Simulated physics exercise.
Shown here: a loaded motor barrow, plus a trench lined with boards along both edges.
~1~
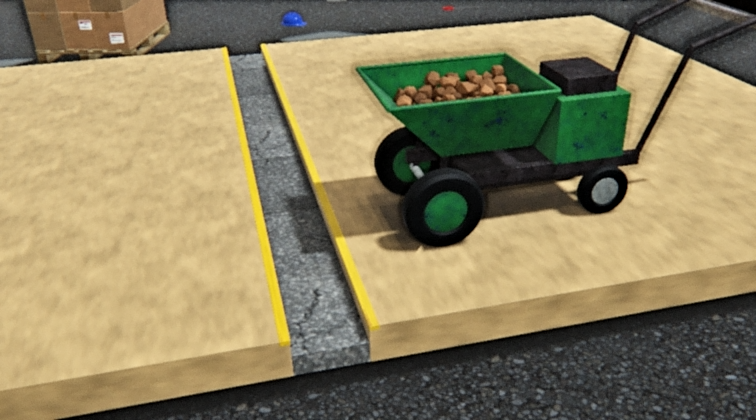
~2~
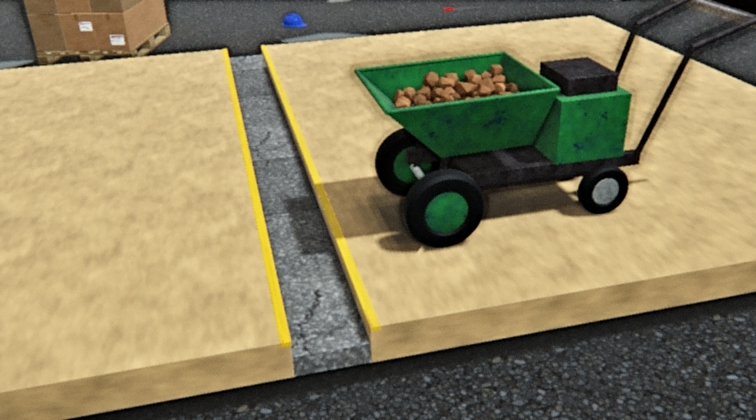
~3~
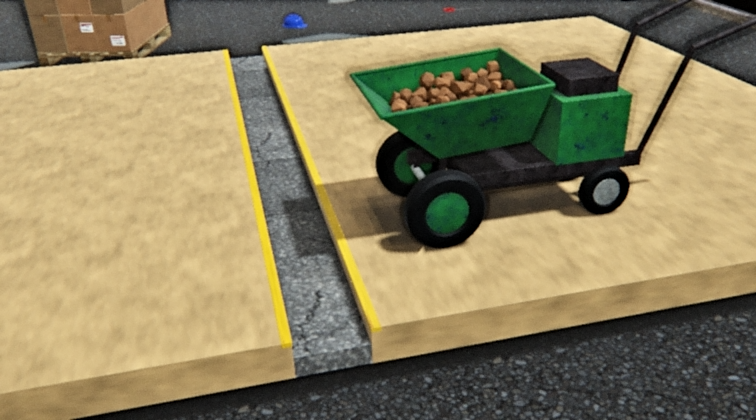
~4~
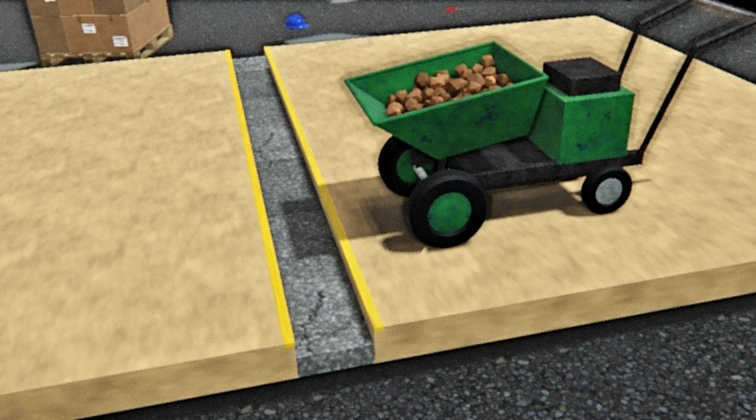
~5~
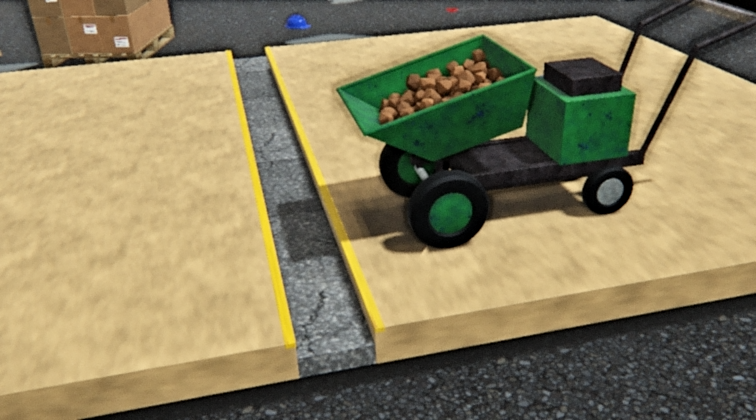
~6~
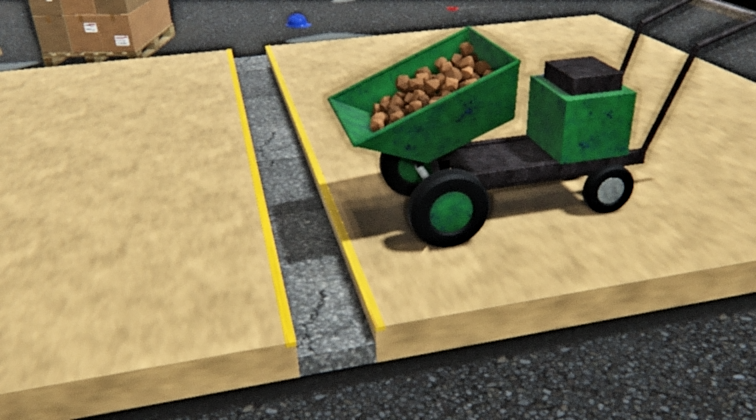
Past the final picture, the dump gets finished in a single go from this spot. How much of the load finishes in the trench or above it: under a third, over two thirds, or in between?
In between, a third to two thirds.
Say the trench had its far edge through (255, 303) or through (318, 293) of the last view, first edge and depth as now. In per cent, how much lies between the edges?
Roughly 80 per cent, then roughly 10 per cent.
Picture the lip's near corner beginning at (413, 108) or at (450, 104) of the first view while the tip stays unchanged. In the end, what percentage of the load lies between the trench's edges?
About 70 percent at the first place and about 60 percent at the second.
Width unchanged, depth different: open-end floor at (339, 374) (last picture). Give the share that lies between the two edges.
The share would be roughly 90 per cent.
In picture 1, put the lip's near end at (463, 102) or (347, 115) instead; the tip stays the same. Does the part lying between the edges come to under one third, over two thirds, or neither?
Okay, the first stop comes out as in the middle band and the second as under a third.
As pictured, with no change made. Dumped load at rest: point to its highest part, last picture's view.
I'd put the summit somewhere around pixel (288, 232).
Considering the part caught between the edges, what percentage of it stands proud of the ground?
35 per cent, near enough.
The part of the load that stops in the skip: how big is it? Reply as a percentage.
Estimate: Near 20 %.
Just after the last frame, skip tipped steeply; every one in the skip.
A moment on, skip tipped right over; roughly two thirds in the skip; roughly a third in or heaped over the trench; just a few beyond it.
Further on, skip tipped right over; roughly a quarter in the skip; roughly half in or heaped over the trench; roughly a quarter beyond it.
When it is over, skip tipped right over; roughly a quarter in the skip; roughly half in or heaped over the trench; roughly a quarter beyond it.
